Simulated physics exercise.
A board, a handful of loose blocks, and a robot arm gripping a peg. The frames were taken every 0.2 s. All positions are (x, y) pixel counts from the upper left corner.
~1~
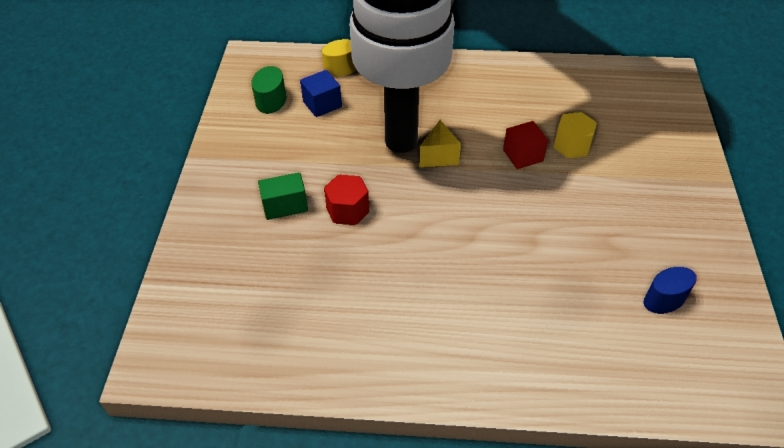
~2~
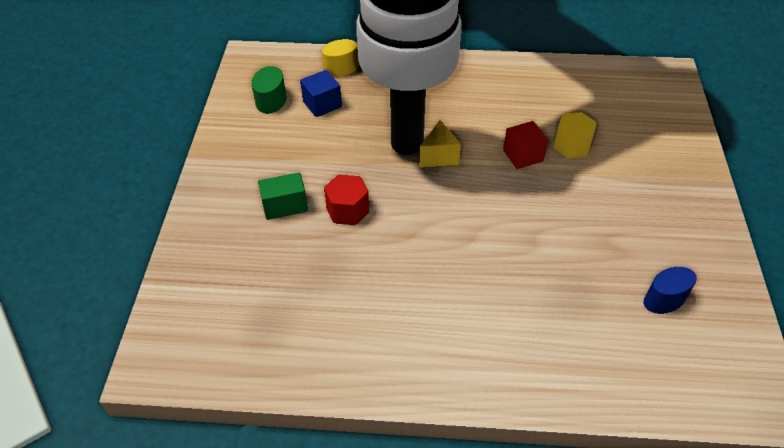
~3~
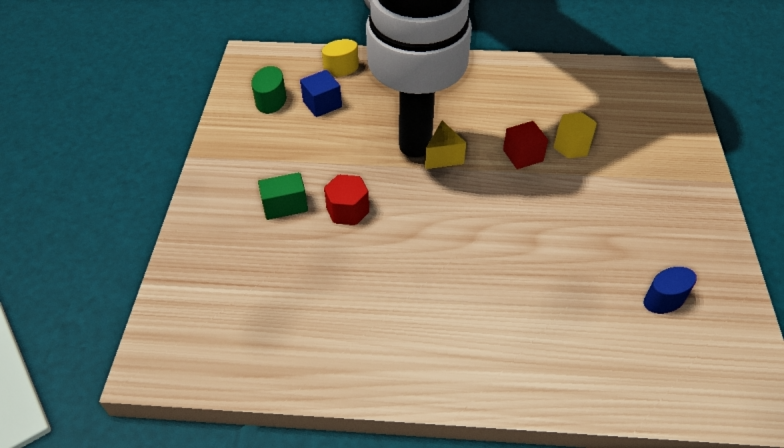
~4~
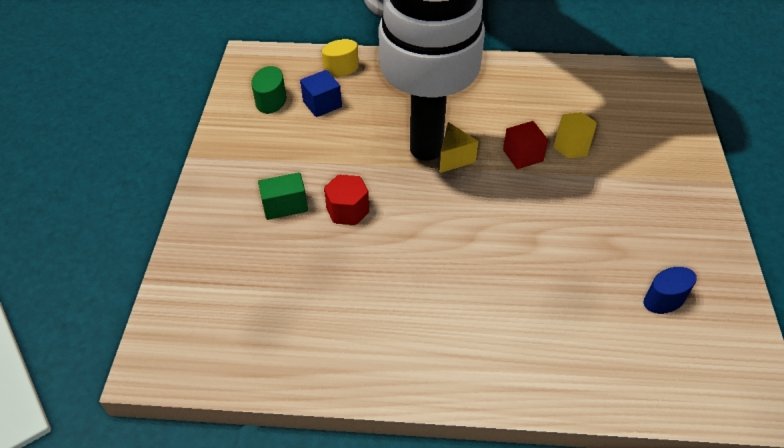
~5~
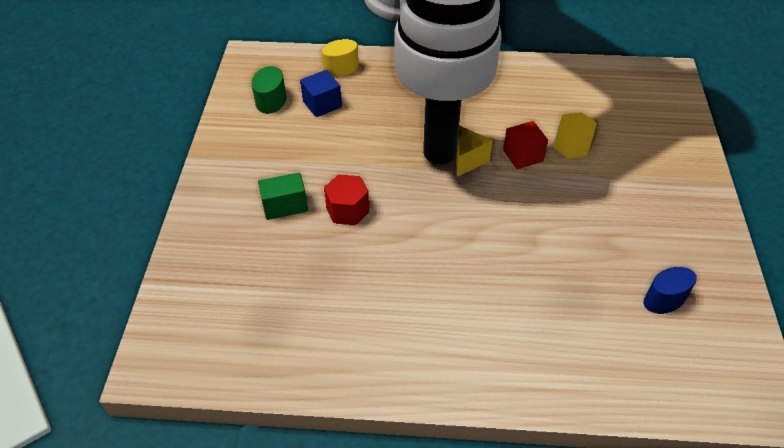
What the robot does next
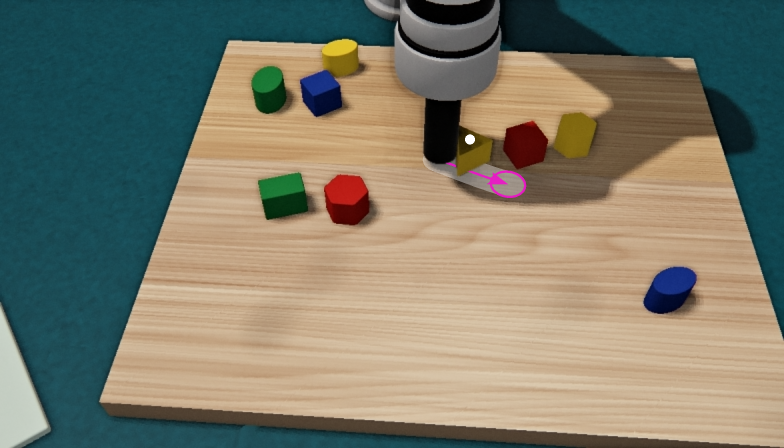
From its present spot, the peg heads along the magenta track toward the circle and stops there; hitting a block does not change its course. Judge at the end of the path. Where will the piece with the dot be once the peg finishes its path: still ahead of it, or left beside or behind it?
The peg pushes it to the end.
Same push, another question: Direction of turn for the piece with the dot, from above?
The sense of turning is anti-clockwise.
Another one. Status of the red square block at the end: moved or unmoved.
Put simply, it goes somewhere else.
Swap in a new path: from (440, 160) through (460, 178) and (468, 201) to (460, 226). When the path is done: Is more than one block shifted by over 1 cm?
I believe not.
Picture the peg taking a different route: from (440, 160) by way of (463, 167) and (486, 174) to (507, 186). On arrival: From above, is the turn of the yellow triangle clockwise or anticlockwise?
From the top: Counterclockwise.
Path on the board, straight from (440, 160) to (508, 184); the dot is on the yellow triangle.
What follows on the original path. Halfway along, peg at (474, 165); yellow triangle at (505, 148), turned 25° anticlockwise; red square block at (535, 133), turned 15° anticlockwise.
At the end, peg at (509, 177); yellow triangle at (540, 157), turned 30° anticlockwise; red square block at (539, 133), turned 30° anticlockwise; yellow hexagonal block in place.
